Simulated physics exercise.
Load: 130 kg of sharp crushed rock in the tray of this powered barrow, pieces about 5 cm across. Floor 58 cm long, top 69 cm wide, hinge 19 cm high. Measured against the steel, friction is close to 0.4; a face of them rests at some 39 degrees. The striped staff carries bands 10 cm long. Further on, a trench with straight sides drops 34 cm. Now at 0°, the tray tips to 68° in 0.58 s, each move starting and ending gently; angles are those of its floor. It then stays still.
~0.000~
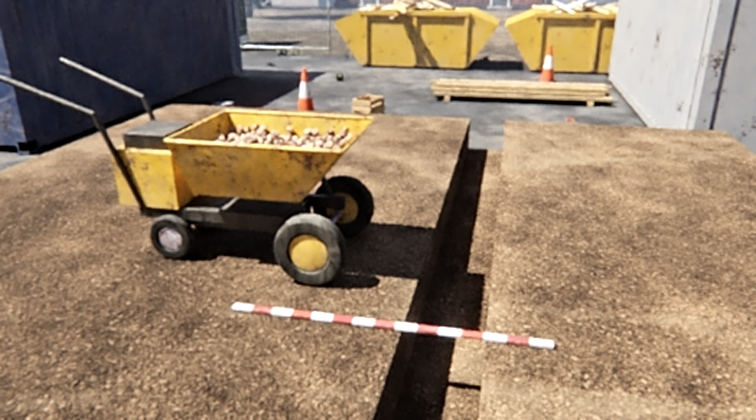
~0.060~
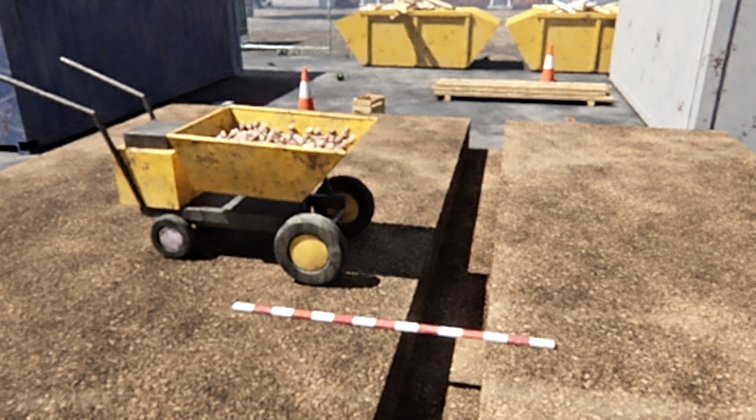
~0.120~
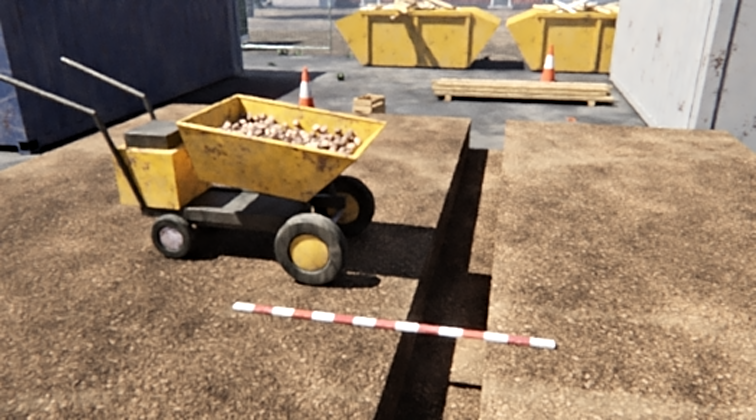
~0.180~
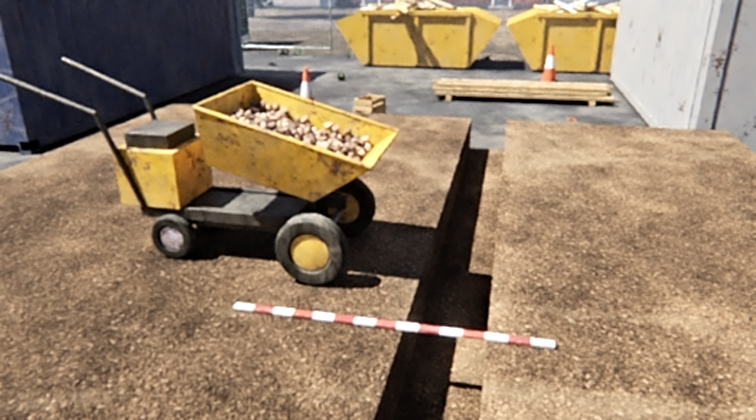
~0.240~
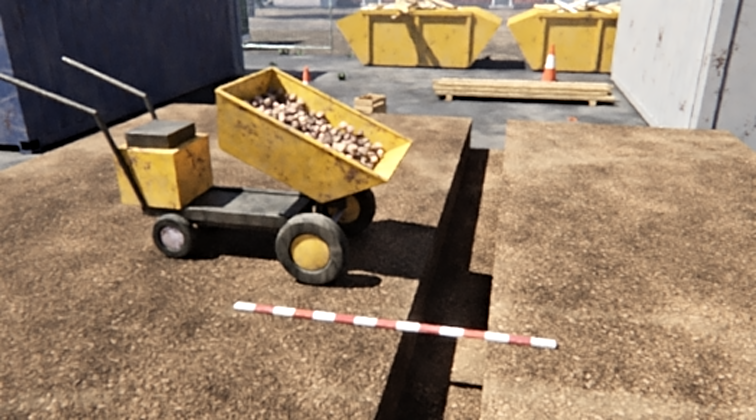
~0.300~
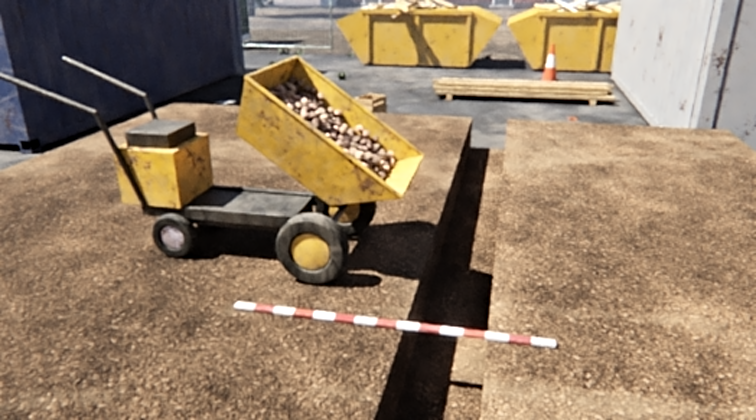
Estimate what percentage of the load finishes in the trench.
Roughly 73 percent.
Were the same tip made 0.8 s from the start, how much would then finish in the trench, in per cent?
Something close to 80 per cent.
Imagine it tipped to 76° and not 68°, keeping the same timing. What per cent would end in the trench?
It would be close to 70 percent.
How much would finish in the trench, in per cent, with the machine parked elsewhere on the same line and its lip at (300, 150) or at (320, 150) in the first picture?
The first start gives about 75 per cent, the second about 90.
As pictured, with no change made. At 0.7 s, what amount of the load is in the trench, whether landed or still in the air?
Some 10 per cent.
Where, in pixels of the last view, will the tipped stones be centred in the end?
Around (470, 307).
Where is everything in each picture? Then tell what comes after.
In the first picture, lip at (341, 152), floor tilted 0°, highest stones at (300, 137).
In the second picture, lip at (346, 154), floor tilted 2°, highest stones at (276, 135); the stones move at 0.5 m/s on average.
In the third picture, the tray is at 8°, its lip at (357, 159); the top of the load is at (250, 123); the stones move at 0.9 m/s on average.
In the fourth picture, the tray is at 16°, its lip at (372, 168); the top of the load is at (255, 111); the stones move at 1.4 m/s on average.
In the fifth picture, the tray is at 25°, its lip at (388, 181); the top of the load is at (264, 98); the stones move at 1.6 m/s on average.
In the sixth picture, lip at (402, 197), floor tilted 36°, highest stones at (285, 87); the stones move at 1.6 m/s on average.
After 0.4 s the floor is at 57°; 100 % in the tray; the foremost stones are at (407, 196).
After 0.7 s the floor is at 68°; 88 % in the tray, 12 % in the trench; the foremost stones are at (475, 283).
After 1.0 s the floor is at 68°; 24 % in the tray, 52 % in the trench, 24 % past the trench; the foremost stones are at (625, 288).
After 3.0 s the floor is at 68°; 3 % in the tray, 73 % in the trench, 24 % past the trench; the foremost stones are past the picture's edge.
